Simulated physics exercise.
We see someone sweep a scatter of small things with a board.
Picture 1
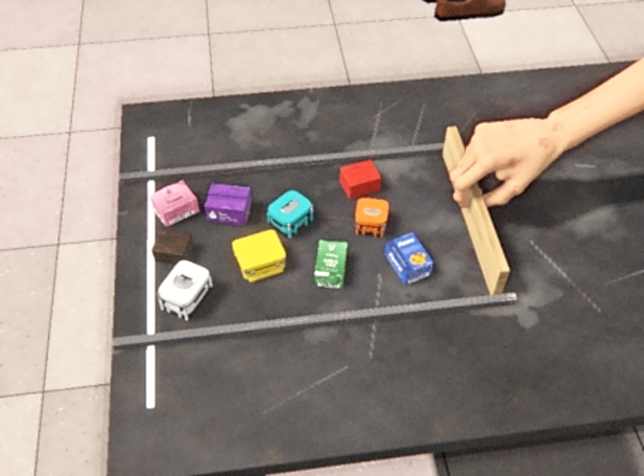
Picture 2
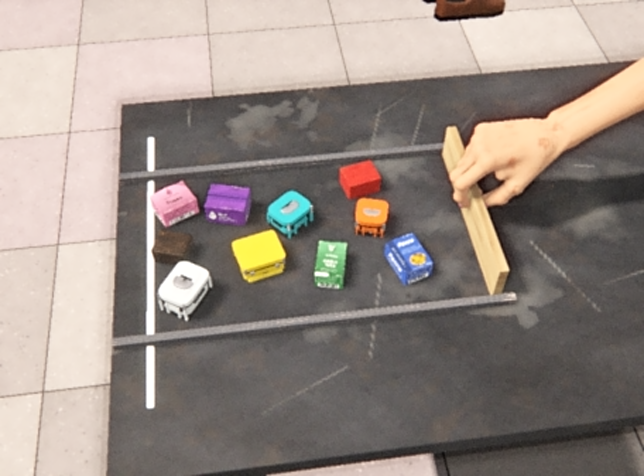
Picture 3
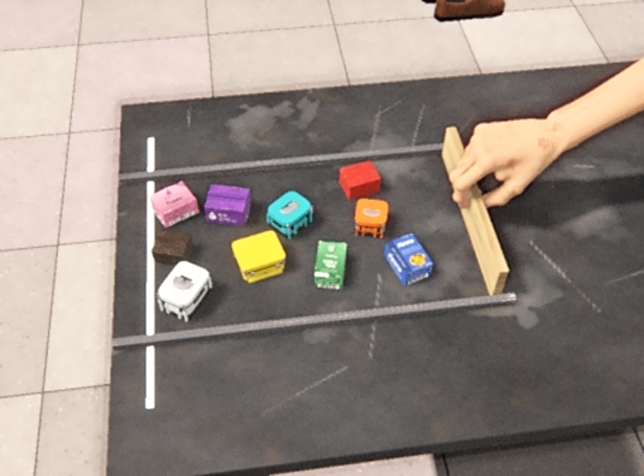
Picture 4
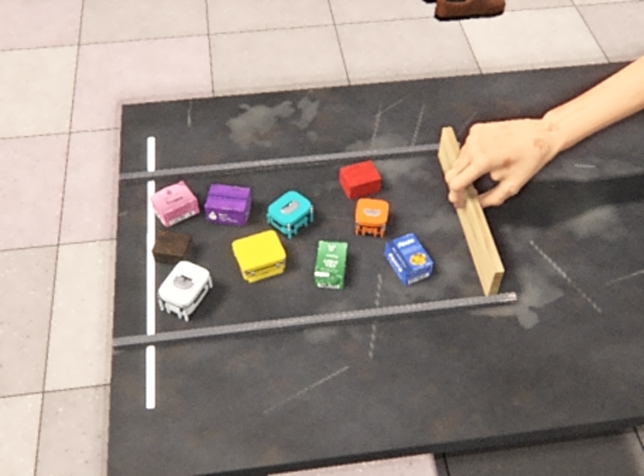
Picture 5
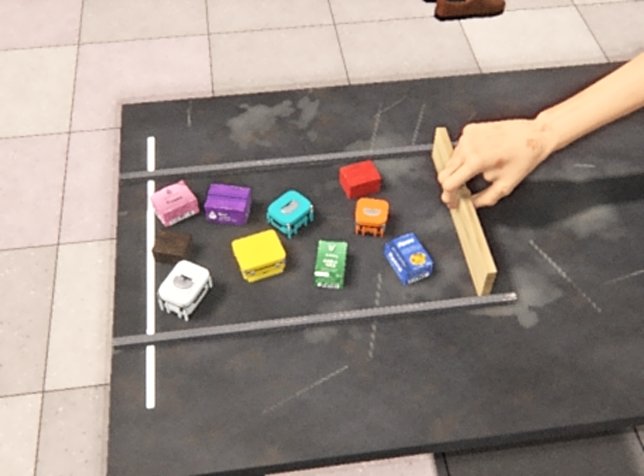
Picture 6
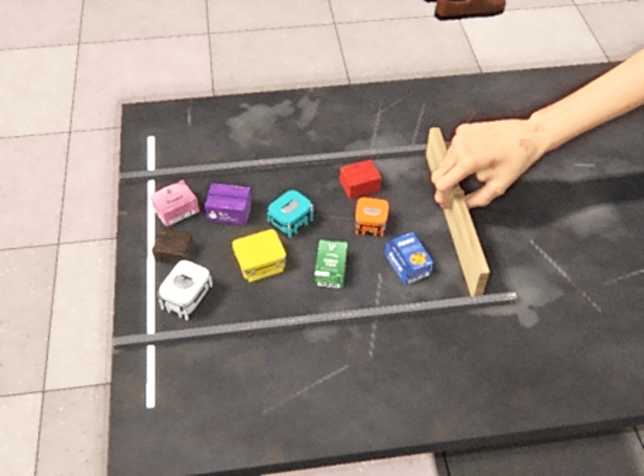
A dark, scuffed tabletop above a pale tiled floor is seen from above at an angle, in a view that stays still. Between two thin grey rails lie small boxes and cases in pink, purple, turquoise, red, orange, yellow, green, blue and white, with a black block near a white stripe at left. At right, a hand holds a wooden board upright, still at first, then slides it slightly left toward the untouched objects.
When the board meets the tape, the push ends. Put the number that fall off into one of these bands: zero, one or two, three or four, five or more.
That is five or more.
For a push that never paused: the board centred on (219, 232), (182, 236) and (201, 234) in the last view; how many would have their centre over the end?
0; 2; 1.
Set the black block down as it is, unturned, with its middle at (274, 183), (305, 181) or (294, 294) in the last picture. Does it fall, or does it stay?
In order, the black block leaves the top; leaves the top; sits tight.
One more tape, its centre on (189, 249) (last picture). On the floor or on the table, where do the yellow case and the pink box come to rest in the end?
The yellow case stays where it is; the pink box goes off the edge.
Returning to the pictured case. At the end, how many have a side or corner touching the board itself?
In total, 3.
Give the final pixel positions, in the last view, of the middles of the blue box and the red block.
In the last picture they sit at about (133, 313) and about (133, 197).
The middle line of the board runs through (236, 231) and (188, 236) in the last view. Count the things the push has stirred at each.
Counts: 10, 10.
Early on, none off yet; black block at rest near (173, 248); pink box at rest near (175, 203); white case at rest near (186, 290).
A while later, none off yet; black block travelled a little near (156, 242); pink box travelled about its own width near (148, 196); white case moving near (176, 292).
Finally, the number that fall off is five or more; lost, green box, turquoise case, yellow case, purple box, white case, pink box and black block.
